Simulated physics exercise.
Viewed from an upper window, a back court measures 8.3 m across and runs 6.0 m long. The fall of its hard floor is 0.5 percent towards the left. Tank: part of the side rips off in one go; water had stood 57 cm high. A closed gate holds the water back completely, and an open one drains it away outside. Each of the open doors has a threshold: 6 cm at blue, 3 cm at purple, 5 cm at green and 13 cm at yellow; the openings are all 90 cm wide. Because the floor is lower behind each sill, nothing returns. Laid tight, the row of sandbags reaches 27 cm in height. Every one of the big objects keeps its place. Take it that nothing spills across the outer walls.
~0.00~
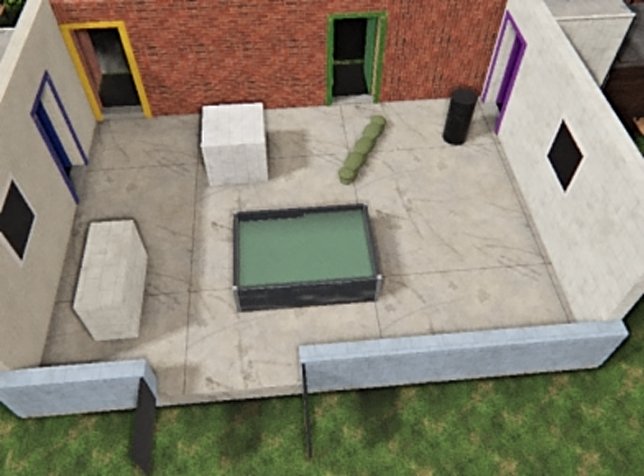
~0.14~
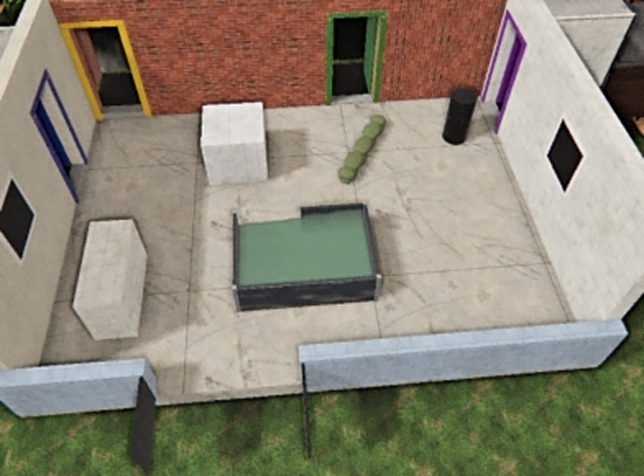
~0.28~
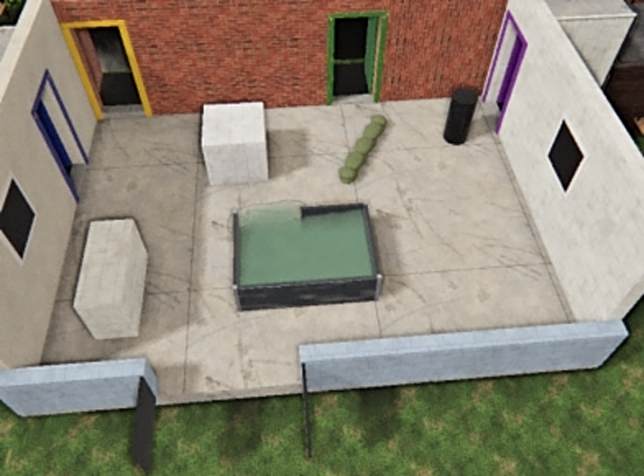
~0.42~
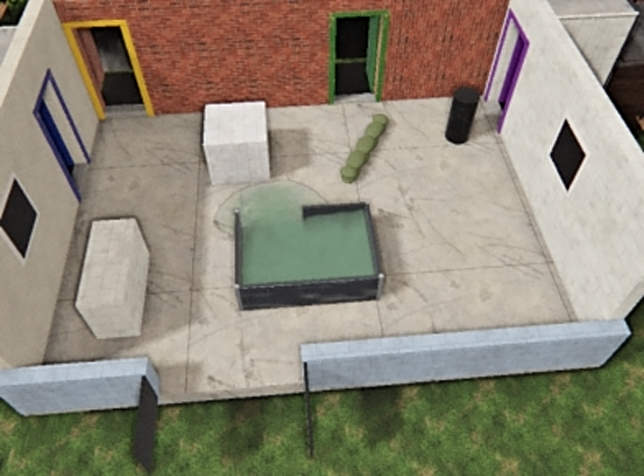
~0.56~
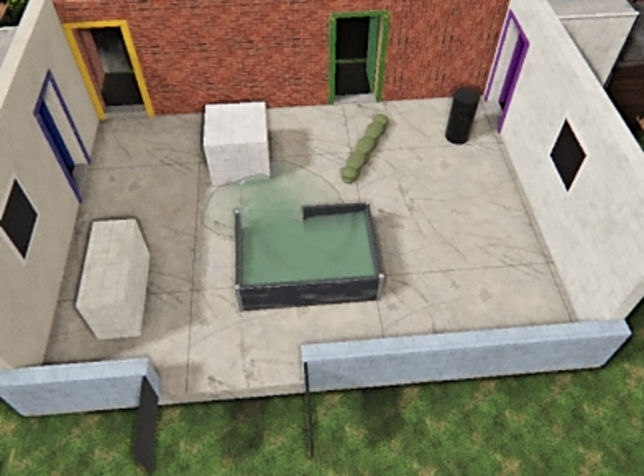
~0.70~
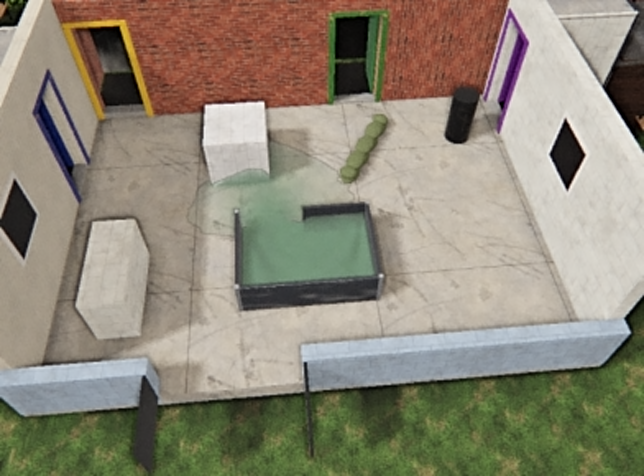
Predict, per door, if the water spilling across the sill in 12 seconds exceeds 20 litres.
Prediction: The blue door exceeds 20 litres; the purple door exceeds 20 litres; the green door exceeds 20 litres; the yellow door does not exceed 20 litres.
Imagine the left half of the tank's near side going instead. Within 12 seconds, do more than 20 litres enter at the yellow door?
Compared with the limit, yellow is less.
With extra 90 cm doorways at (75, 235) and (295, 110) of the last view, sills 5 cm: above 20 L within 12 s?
The first doorway goes beyond and the second goes beyond.
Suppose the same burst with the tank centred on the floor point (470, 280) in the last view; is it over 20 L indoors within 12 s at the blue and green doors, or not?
So the blue door keeps within it and the green door keeps within it.
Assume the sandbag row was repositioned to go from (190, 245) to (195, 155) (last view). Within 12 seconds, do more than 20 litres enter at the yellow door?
Checked against the limit, yellow is fine.
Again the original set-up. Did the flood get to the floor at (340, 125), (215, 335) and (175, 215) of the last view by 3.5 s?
Submerged, untouched, submerged.
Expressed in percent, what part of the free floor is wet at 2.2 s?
I'd say around 30 % is wet.
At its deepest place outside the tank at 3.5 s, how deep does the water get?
Around 20 centimetres deep.
After 1.4 s water covers 15 % of the floor and is deepest (38 cm) near (255, 186); blue door not reached, purple door not reached, green door not reached, yellow door not reached.
After 2.2 s water covers 30 % of the floor and is deepest (29 cm) near (255, 186); blue door 10 cm at the sill, 5 L in, purple door not reached, green door 14 cm at the sill, 5 L in, yellow door not reached.
After 3.5 s water covers 40 % of the floor and is deepest (20 cm) near (255, 186); blue door 12 cm at the sill, 50 L in, purple door 1 cm at the sill, 0 L in, green door 14 cm at the sill, 50 L in, yellow door 7 cm at the sill, 0 L in.
After 7.0 s water covers 55 % of the floor and is deepest (9 cm) near (255, 186); blue door 8 cm at the sill, 77 L in, purple door 6 cm at the sill, 58 L in, green door 7 cm at the sill, 118 L in, yellow door 7 cm at the sill, 0 L in.
After 12.0 s water covers 70 % of the floor and is deepest (8 cm) near (40, 379); blue door 6 cm at the sill, 83 L in, purple door 3 cm at the sill, 73 L in, green door 3 cm at the sill, 125 L in, yellow door 6 cm at the sill, 0 L in.
